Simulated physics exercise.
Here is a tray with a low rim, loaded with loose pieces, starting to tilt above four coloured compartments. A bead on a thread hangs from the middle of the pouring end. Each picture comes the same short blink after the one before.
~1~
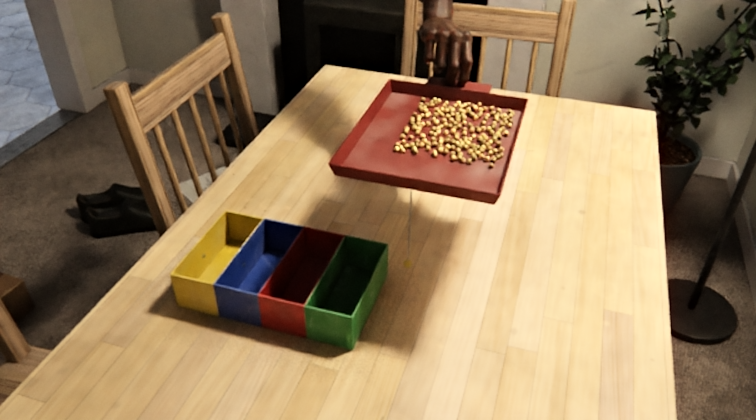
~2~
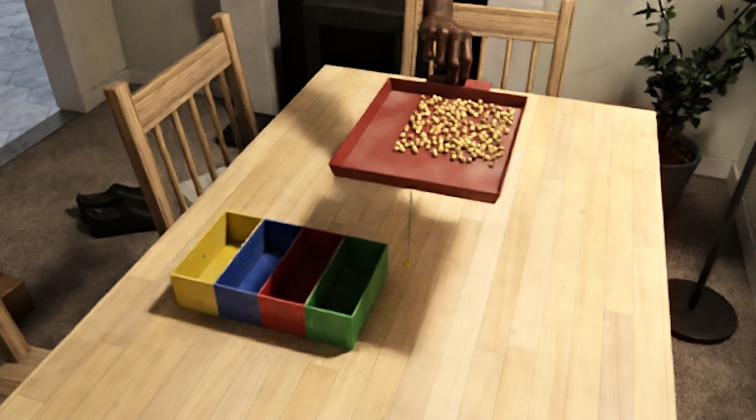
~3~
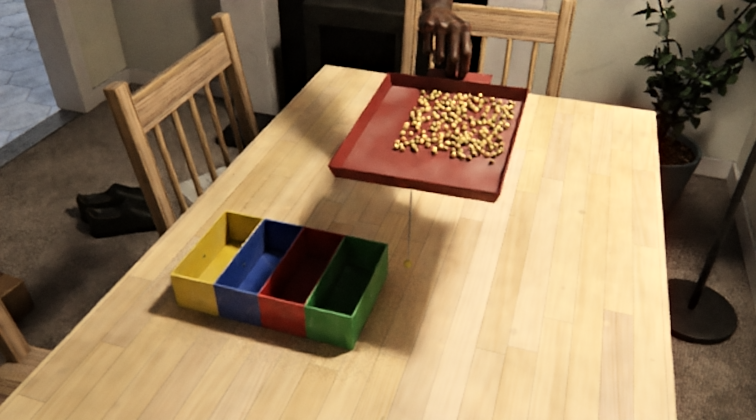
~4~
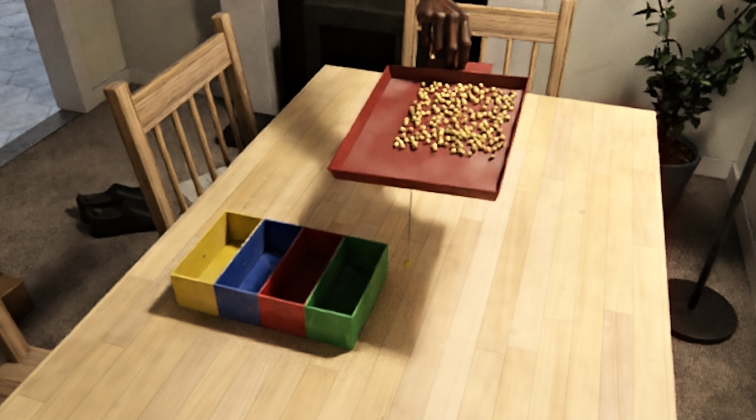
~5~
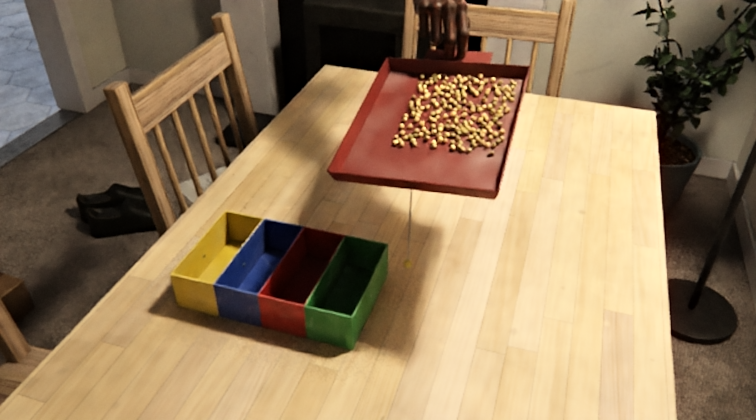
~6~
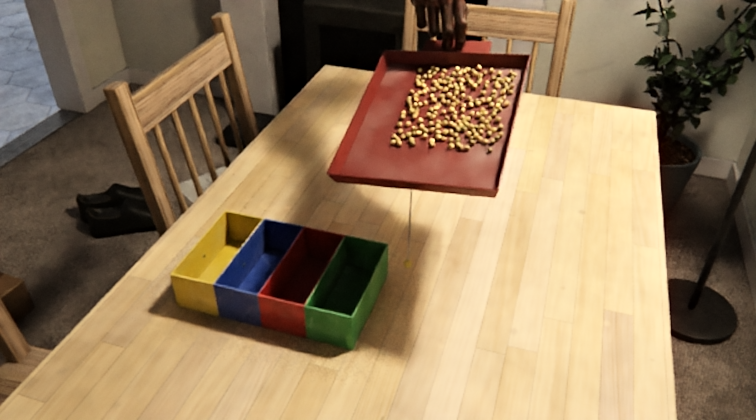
A dark hand at the far side of a pale wooden table, seen from above at an angle in a room with wooden chairs and a leafy plant, is at a low-rimmed red tray of small yellowish pieces. Nearer, to the left, sits an open box with yellow, blue, red and green compartments. The tray's far edge rises slowly, tilting it toward the still camera, its near left corner dipping slightly.
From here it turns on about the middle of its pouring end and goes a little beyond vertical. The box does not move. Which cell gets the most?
Fullest: The green cell.
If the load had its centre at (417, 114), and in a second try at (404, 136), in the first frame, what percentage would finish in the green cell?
About 60 and 60 per cent.
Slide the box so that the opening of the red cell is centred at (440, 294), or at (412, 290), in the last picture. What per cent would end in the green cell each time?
In turn 0 and 0 in a hundred.
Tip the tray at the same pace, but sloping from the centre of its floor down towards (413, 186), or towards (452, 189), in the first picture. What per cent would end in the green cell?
About 20 and 0 per cent.
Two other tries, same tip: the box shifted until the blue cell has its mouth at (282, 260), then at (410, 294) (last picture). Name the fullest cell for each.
One: The red one. Two: The cell in yellow.
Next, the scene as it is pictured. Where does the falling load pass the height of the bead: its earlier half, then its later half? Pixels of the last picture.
First near (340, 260), later near (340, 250).
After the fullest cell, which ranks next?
Next in line is red.
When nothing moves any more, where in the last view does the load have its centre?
At about (339, 300).
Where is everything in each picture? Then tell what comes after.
Corners of the pouring end (335, 162) and (496, 191), level; middle of the load (455, 128), soya beans; bead on its thread (408, 263); yellow cell (195, 292); blue cell (238, 302); red cell (283, 313); green cell (329, 325), in the first picture.
Corners of the pouring end (334, 162) and (496, 190), level; middle of the load (455, 127), in the second picture.
Corners of the pouring end (334, 164) and (496, 189), tipped barely, lowest at the left corner; middle of the load (455, 123), in the third picture.
Corners of the pouring end (333, 166) and (495, 188), tipped a little, lowest at the left corner; middle of the load (455, 116), in the fourth picture.
Corners of the pouring end (333, 168) and (495, 187), tipped a little, lowest at the left corner; middle of the load (455, 110), in the fifth picture.
Corners of the pouring end (333, 170) and (494, 186), tipped clearly, lowest at the left corner; middle of the load (453, 105); yellow cell (195, 292); blue cell (238, 302); red cell (283, 313); green cell (329, 325), in the sixth picture.
Just after the last frame, tray tipped steeply; the larger part on the tray; about a tenth in the red cell; about a tenth in the green cell; about a tenth falling or outside the box.
A moment on, tray tipped right over; about a tenth on the tray; roughly half in the green cell; about a tenth in the red cell; roughly a quarter falling or outside the box.
Further on, tray tipped past a quarter turn; the larger part in the green cell; roughly a quarter in the red cell; just a few falling or outside the box.
When it is over, tray tipped past a quarter turn; the larger part in the green cell; roughly a quarter in the red cell; not one in the blue cell; not one in the yellow cell; just a few outside the box.
